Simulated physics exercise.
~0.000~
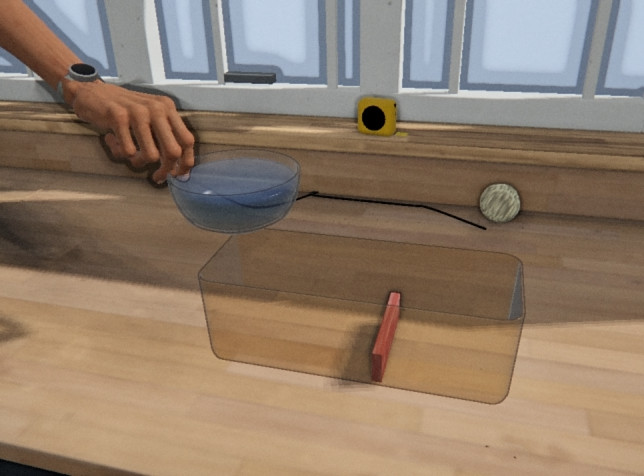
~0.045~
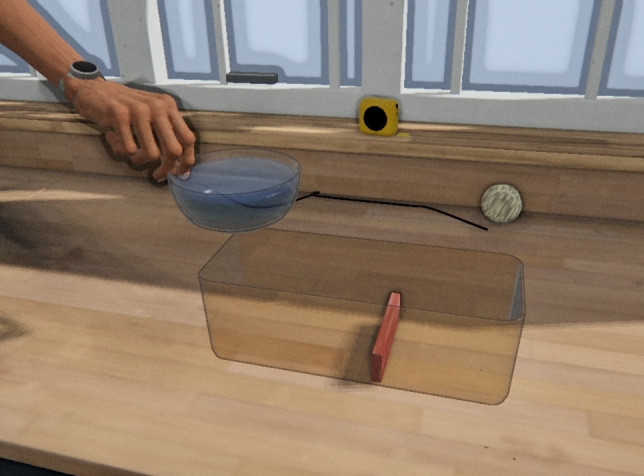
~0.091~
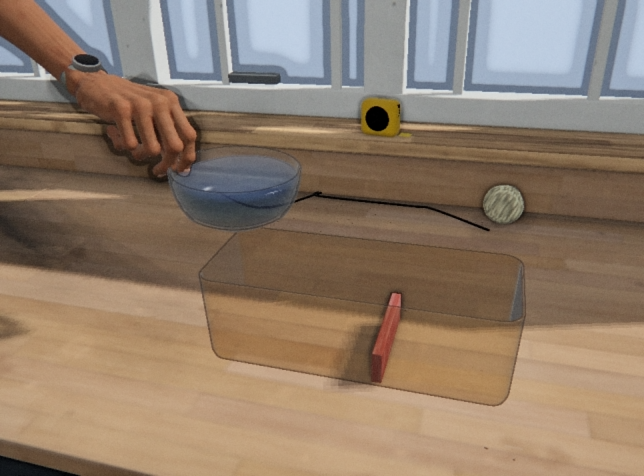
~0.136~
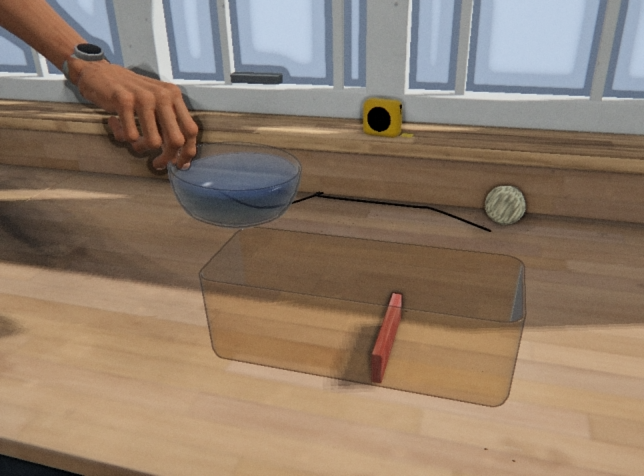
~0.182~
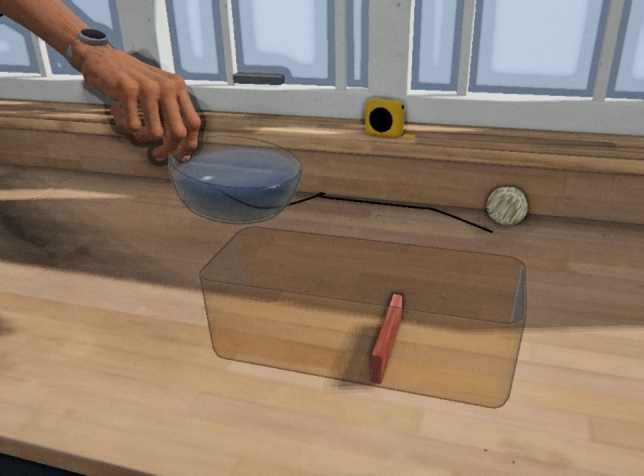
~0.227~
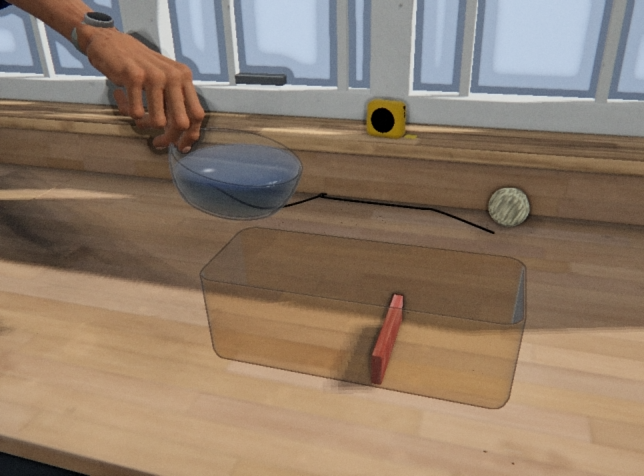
A hand held a clear round bowl of water above a wooden worktop, left of a long, see-through basin with a red strip inside, then slowly leaned the bowl slightly to the right.
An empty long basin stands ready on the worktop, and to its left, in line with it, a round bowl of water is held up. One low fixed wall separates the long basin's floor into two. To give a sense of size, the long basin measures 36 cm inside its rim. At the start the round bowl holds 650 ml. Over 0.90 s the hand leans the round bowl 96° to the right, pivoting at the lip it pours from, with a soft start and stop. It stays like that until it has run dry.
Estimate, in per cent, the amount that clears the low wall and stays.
Roughly 52 percent.
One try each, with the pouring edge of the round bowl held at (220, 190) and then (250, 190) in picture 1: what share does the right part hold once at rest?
The first try gives around 15 percent, the second around 10 percent.
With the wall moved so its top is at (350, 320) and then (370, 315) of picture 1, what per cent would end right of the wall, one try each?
Respectively close to 85 and 70 %.
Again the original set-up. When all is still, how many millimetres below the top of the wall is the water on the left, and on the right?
30 mm left, 22 mm right.
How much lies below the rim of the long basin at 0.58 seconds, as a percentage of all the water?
About 14%.
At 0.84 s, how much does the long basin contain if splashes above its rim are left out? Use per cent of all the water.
Roughly 86 per cent.
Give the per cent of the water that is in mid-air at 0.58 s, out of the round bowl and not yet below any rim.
Estimate: About 46 % of all of it.
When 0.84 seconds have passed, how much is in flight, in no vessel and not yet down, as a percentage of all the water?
It comes to some 12 percent of the total.
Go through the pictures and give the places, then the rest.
In the first picture, tilt 0°; pouring edge (296, 177); surface from (182, 172) to (296, 181); the long basin's rim runs from (219, 252) to (523, 288); the wall's top is at (387, 322).
In the second picture, tilt 1°; pouring edge (296, 177); surface from (182, 171) to (296, 180).
In the third picture, tilt 2°; pouring edge (297, 177); surface from (183, 169) to (297, 178).
In the fourth picture, tilt 5°; pouring edge (297, 177); surface from (183, 166) to (296, 176).
In the fifth picture, tilt 9°; pouring edge (298, 177); surface from (184, 161) to (298, 173).
In the sixth picture, tilt 14°; pouring edge (298, 177); surface from (185, 155) to (299, 170); 1 per cent is over the edge.
By 0.58 s the tilt is 69° and 41 per cent is still to pour, 14 is left of the wall and 0 right of it.
By 0.84 s the tilt is 95° and 3 per cent is still to pour, 33 is left of the wall and 53 right of it.
By 1.11 s the tilt is 96° and 0 per cent is still to pour, 47 is left of the wall and 52 right of it.
By 1.40 s the tilt is 96° and 0 per cent is still to pour, 47 is left of the wall and 52 right of it.
At rest 47 per cent lies left of the wall, 52 right of it and 1 outside.
